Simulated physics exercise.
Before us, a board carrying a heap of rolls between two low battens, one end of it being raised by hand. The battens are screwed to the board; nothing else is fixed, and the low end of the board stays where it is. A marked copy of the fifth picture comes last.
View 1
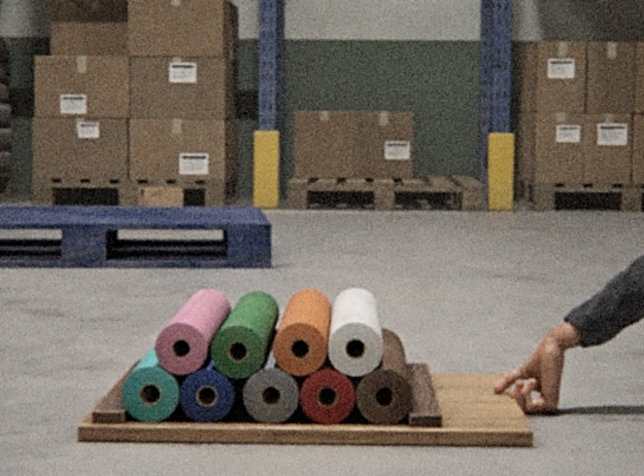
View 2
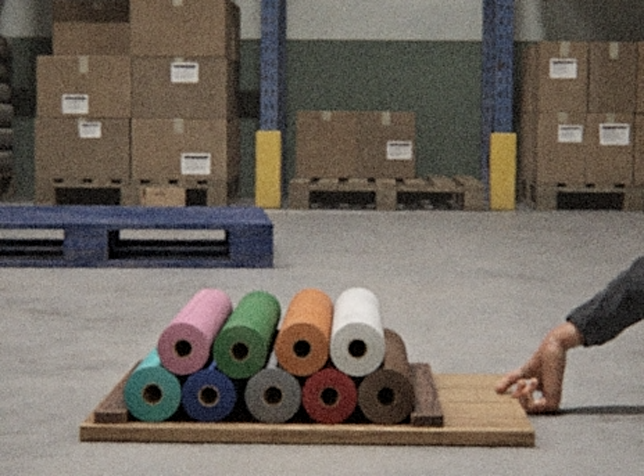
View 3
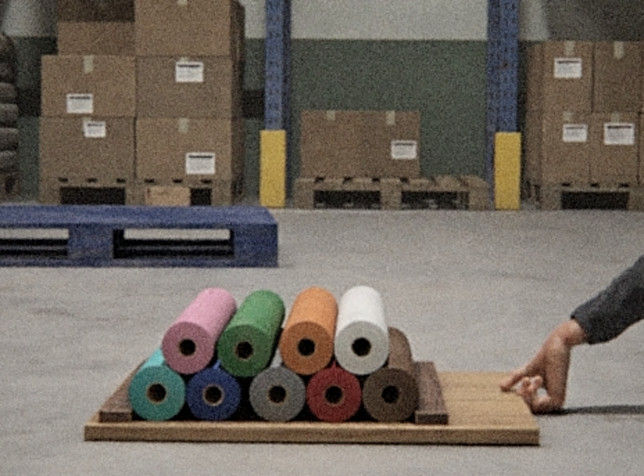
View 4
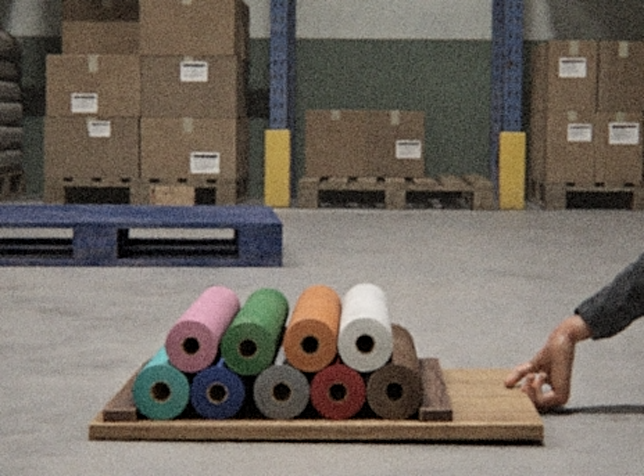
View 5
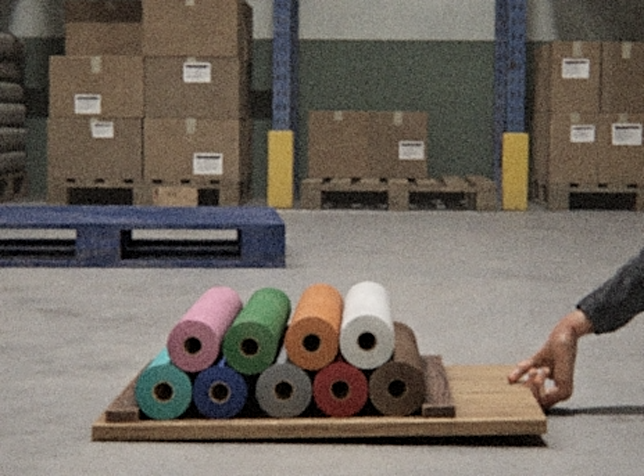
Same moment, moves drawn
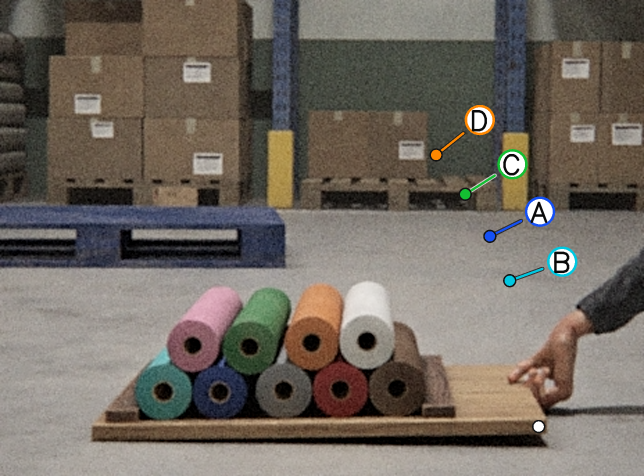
Colourful rolls stacked in two rows between battens on a wooden board, a hand slightly raising its right end in a warehouse.
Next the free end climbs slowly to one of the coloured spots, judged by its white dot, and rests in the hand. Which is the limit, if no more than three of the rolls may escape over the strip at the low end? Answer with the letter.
Mark A is as high as it can go.
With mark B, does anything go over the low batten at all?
No.
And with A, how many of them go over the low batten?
The count is none.
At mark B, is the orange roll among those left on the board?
Yes, with B.
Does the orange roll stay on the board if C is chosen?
No.
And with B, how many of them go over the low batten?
It comes to none.
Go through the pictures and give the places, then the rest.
The first picture shows white roll (355, 349); pink roll (181, 348); orange roll (300, 349).
The second picture shows orange roll (302, 349); board (312, 398).
The third picture shows board (316, 397); brown roll (391, 395); red roll (334, 395).
The fourth picture shows board (321, 395); turquoise roll (161, 391); blue roll (217, 393).
The fifth picture shows board (324, 393); turquoise roll (164, 392); blue roll (220, 392).
On the marked copy, A at (490, 237); B at (510, 281); C at (465, 194); D at (436, 155); the white dot at (539, 426).
With A. Early on, board at 16°.
Further on, board at 27°.
At the end, board at 27°, none over the low batten.
As for the rest, B none over the low batten; C four over the low batten (green, white, pink, orange); D nine over the low batten.
